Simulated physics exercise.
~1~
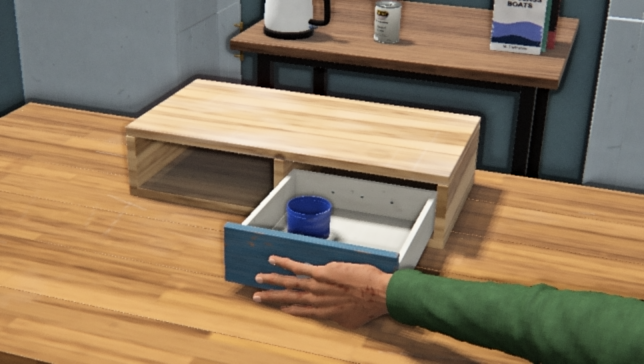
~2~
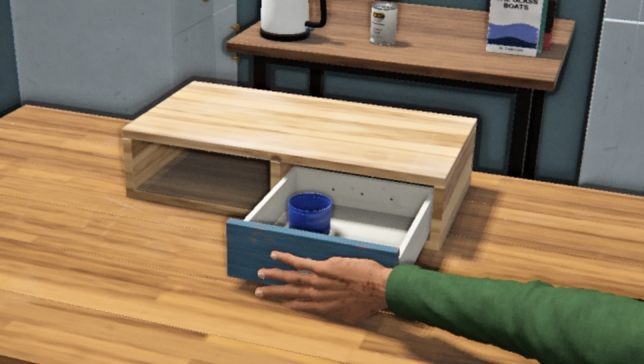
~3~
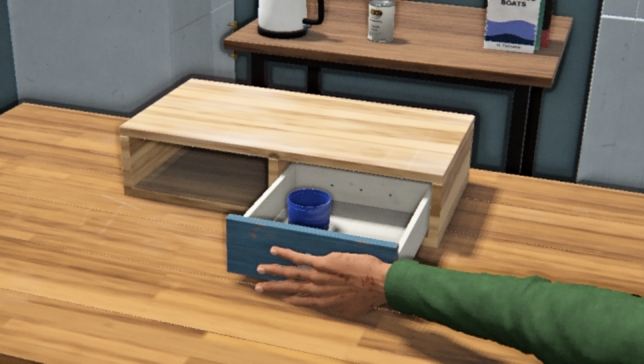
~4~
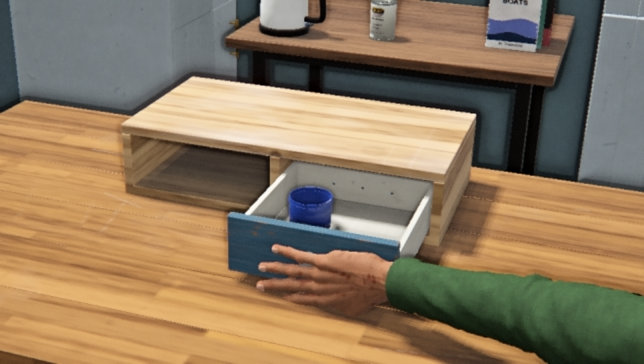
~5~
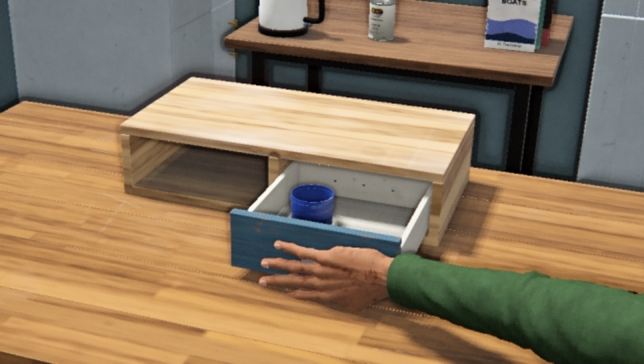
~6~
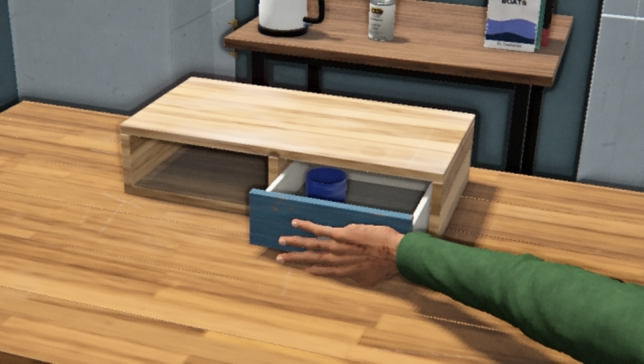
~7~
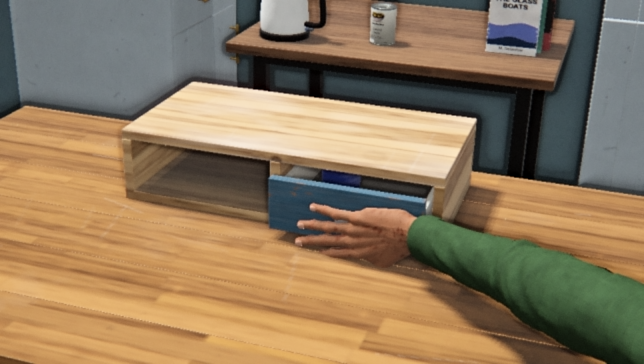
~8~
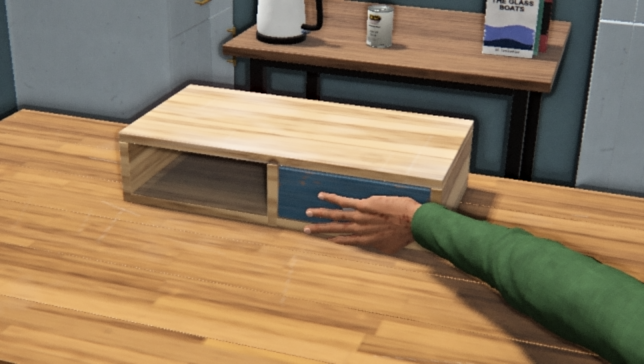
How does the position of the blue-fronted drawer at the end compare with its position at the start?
At the start the drawer sticks out of the wooden chest, while at the end it is pushed all the way in, so its front sits farther up and to the right in view.
The footage shows a wooden chest on a table with its blue-fronted drawer pulled open and a blue beaker inside. A hand in a green sleeve rests at the drawer front, then pushes it inward until it closes, hiding the beaker.
